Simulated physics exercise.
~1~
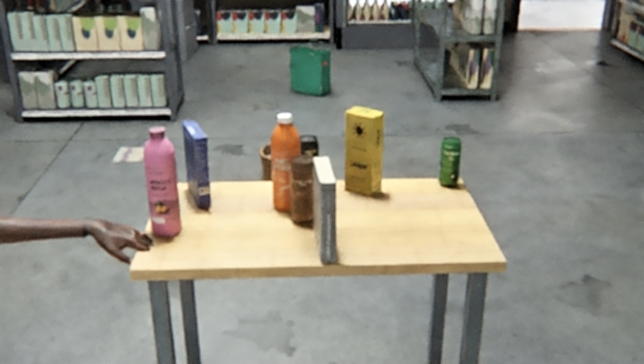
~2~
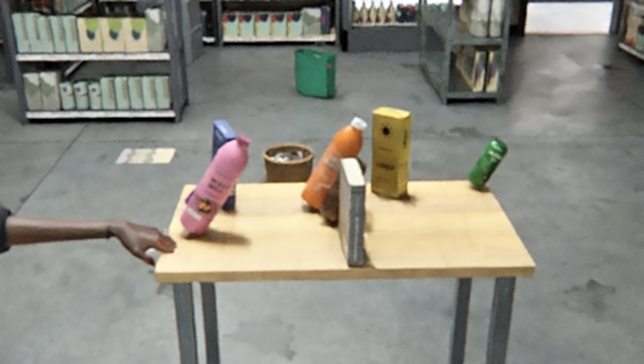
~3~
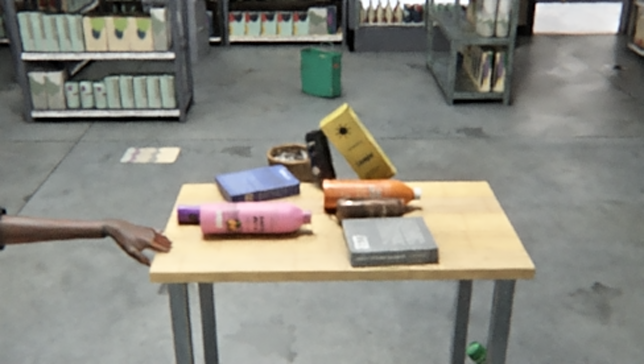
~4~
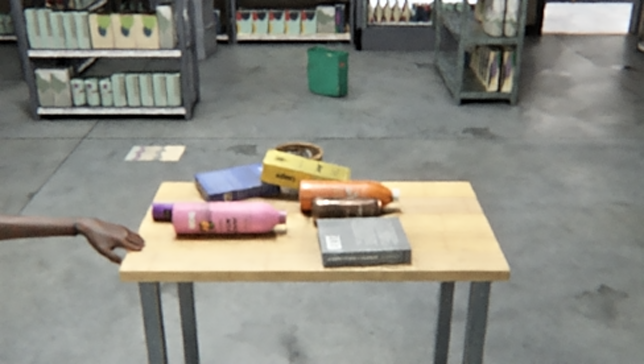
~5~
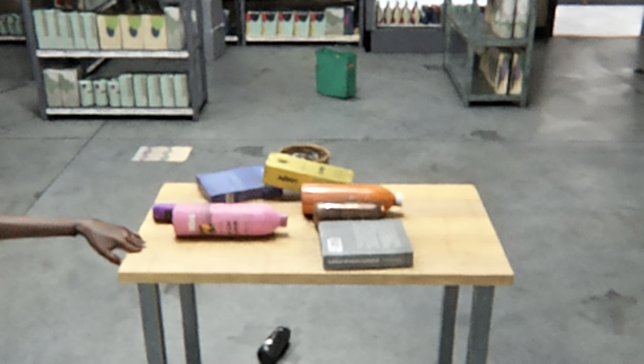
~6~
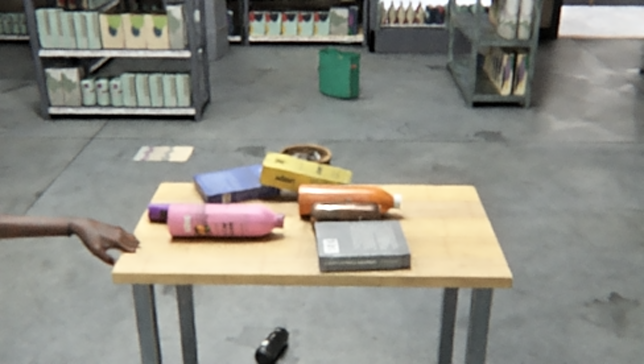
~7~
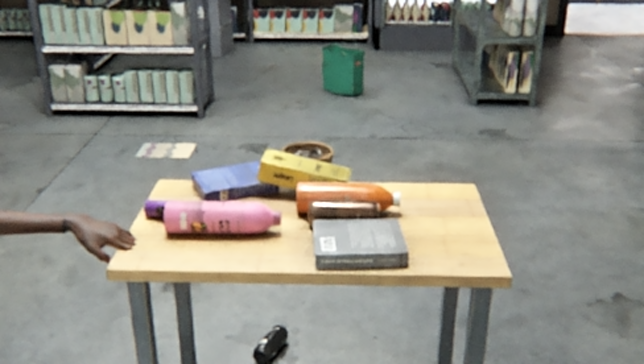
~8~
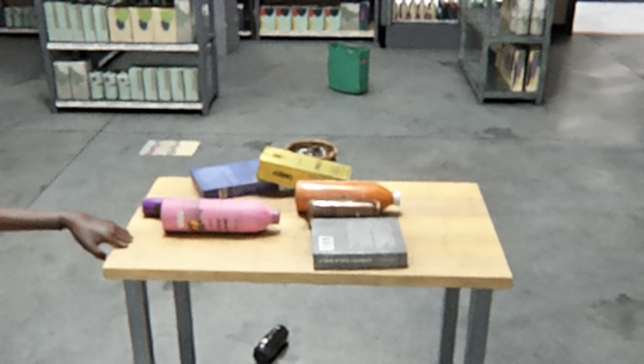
A light wooden table crowded with upright bottles, cans, boxes and a grey book shifts to the right beside an outstretched hand in a storeroom. The pink bottle, orange bottle and green can lean over together. Soon the bottles, the brown can, the grey book and the blue packet lie flat, while the green can drops off the right side and the yellow carton tips. The table moves back left as the carton settles on its side, and the black can ends up on the floor underneath. Finally, the remaining items lie toppled on the tabletop, barely changing.
